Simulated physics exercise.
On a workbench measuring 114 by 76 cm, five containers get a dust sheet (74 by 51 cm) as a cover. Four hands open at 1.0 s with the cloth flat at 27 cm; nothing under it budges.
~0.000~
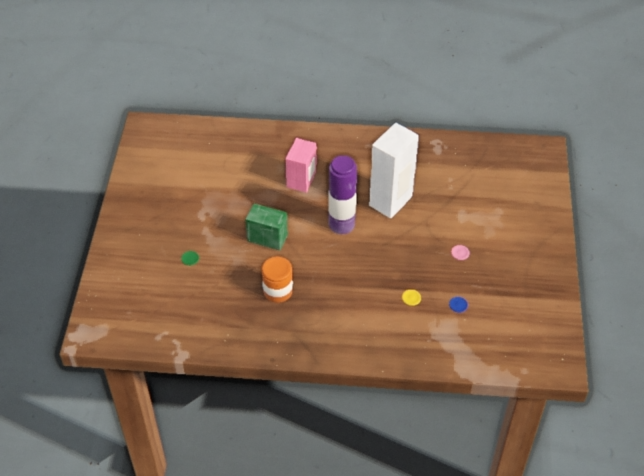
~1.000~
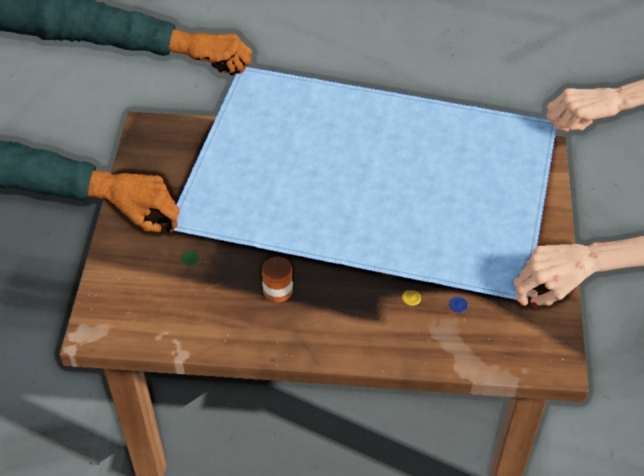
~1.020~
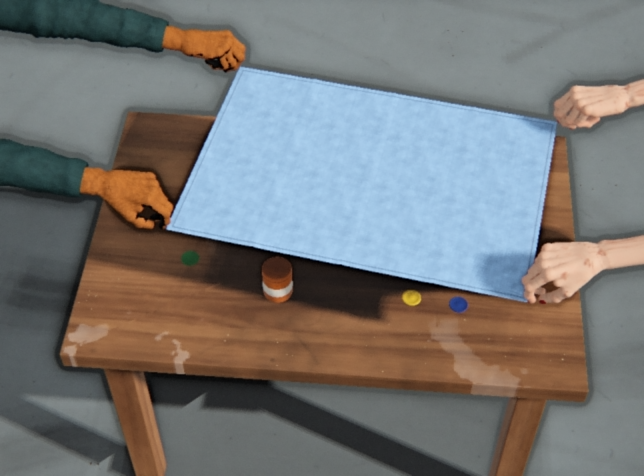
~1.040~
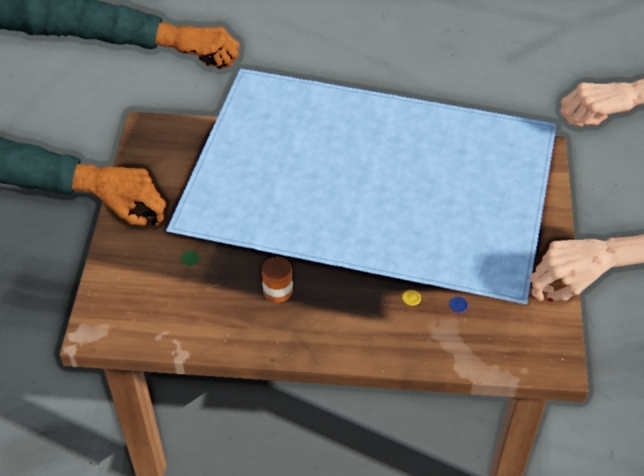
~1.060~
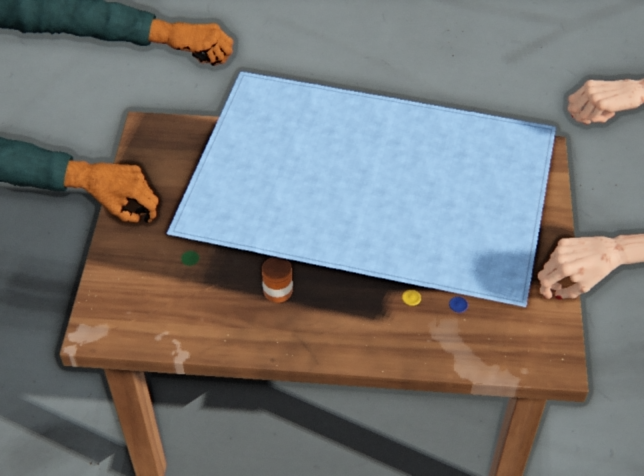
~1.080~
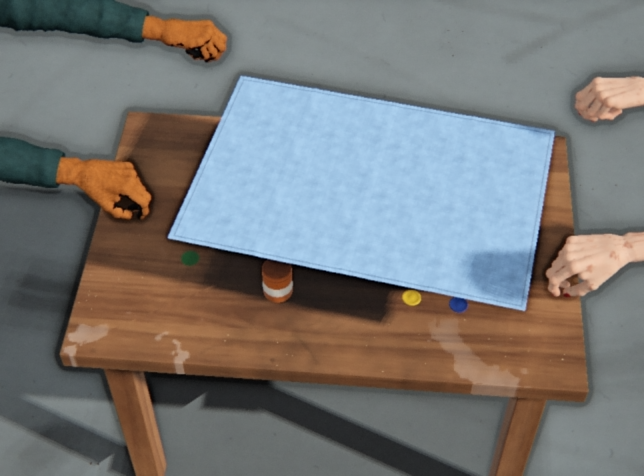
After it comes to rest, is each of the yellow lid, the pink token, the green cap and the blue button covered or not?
The yellow lid ends under the cloth, the pink token gets covered, the green cap still shows, the blue button ends under the cloth.
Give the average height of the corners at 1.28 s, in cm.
Some 2 cm up.
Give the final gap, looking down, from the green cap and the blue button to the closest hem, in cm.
Roughly 3 cm, 5 cm.
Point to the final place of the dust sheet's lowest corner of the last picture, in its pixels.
Near (478, 334).
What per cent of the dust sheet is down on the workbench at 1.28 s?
Some 25 per cent.
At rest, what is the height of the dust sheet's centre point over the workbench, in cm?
Some 14 cm up.
After 1.3 s, 25 % of it is down, spanning 68 by 52 cm, above yellow lid, blue button, pink token.
After 1.5 s, 25 % of it is down, spanning 67 by 51 cm, above yellow lid, blue button, pink token.
After 1.7 s, 25 % of it is down, spanning 67 by 51 cm, above yellow lid, blue button, pink token.
After 1.9 s, 25 % of it is down, spanning 67 by 51 cm, above yellow lid, blue button, pink token.
After 2.7 s, 25 % of it is down, spanning 67 by 51 cm, above yellow lid, blue button, pink token.
